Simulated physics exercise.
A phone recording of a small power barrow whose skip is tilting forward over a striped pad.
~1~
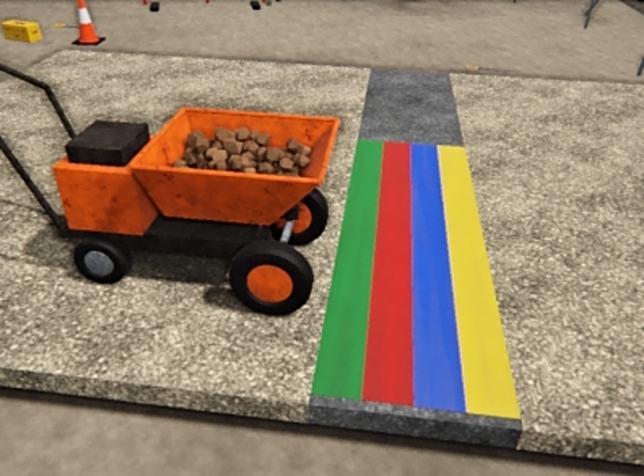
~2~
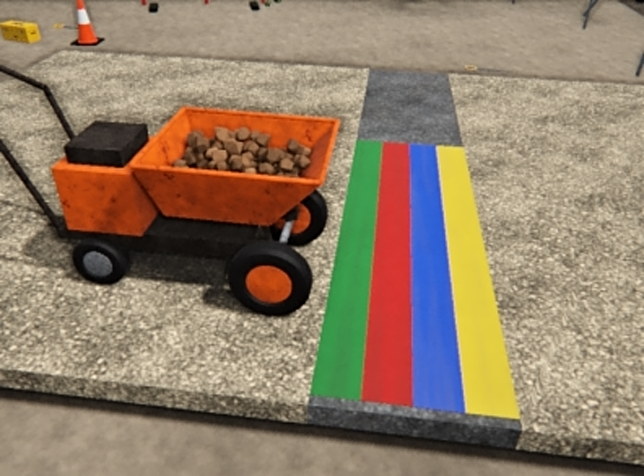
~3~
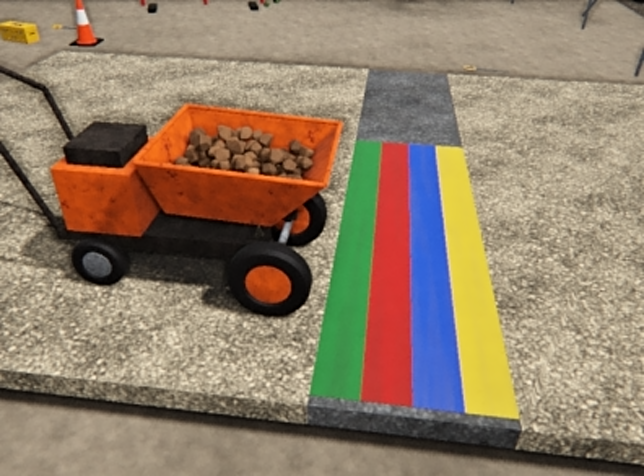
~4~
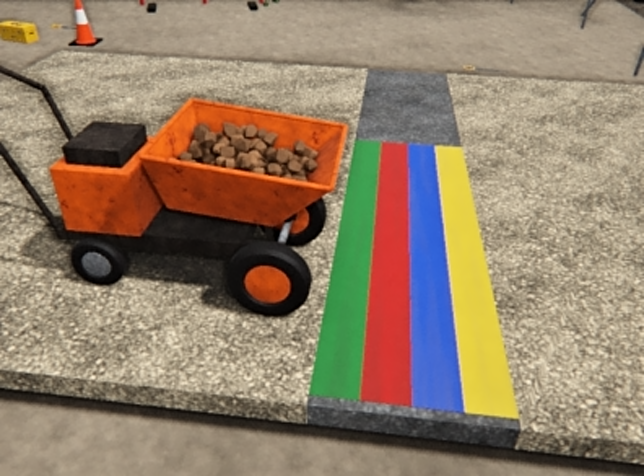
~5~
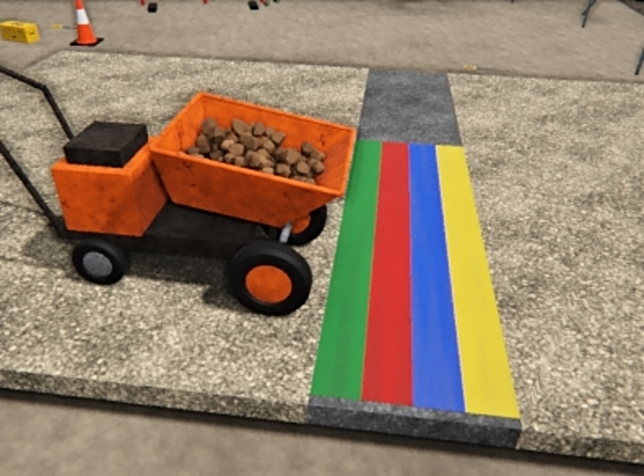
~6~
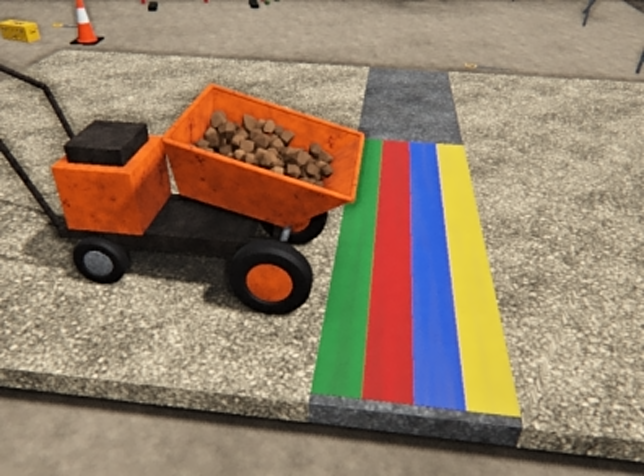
Orange skip of a small power barrow, loaded with brown clods, tilting gradually forward to the right beside a striped pad.
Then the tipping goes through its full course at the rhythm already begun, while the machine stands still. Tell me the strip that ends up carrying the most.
Blue.
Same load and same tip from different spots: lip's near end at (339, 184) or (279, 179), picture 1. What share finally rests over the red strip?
In turn, around 0 per cent and 40 per cent.
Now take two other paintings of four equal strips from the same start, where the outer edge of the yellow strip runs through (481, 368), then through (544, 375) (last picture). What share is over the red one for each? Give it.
0 and 20 in a hundred.
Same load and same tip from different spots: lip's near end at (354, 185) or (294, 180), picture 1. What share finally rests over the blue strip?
Close to 20 in a hundred, and close to 30 in a hundred.
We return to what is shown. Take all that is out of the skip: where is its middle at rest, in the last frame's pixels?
Centre at rest: Close to (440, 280).
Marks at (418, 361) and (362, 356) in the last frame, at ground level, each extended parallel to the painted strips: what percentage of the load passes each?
Around 60 per cent for the first, and 70 per cent for the second.
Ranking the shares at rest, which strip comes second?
The answer is the yellow one.
Shortly afterwards, skip tipped steeply; the whole lot in the skip.
Next, skip tipped right over; near two thirds in the skip; a little over the red strip; near a quarter over the blue strip; only a few over the yellow strip.
Some moments later, skip tipped right over; near a third in the skip; a little over the red strip; near a third over the blue strip; near a quarter over the yellow strip; only a few off the paint.
In the end, skip tipped right over; near a third in the skip; none at all over the green strip; a little over the red strip; near a third over the blue strip; near a quarter over the yellow strip; only a few off the paint.
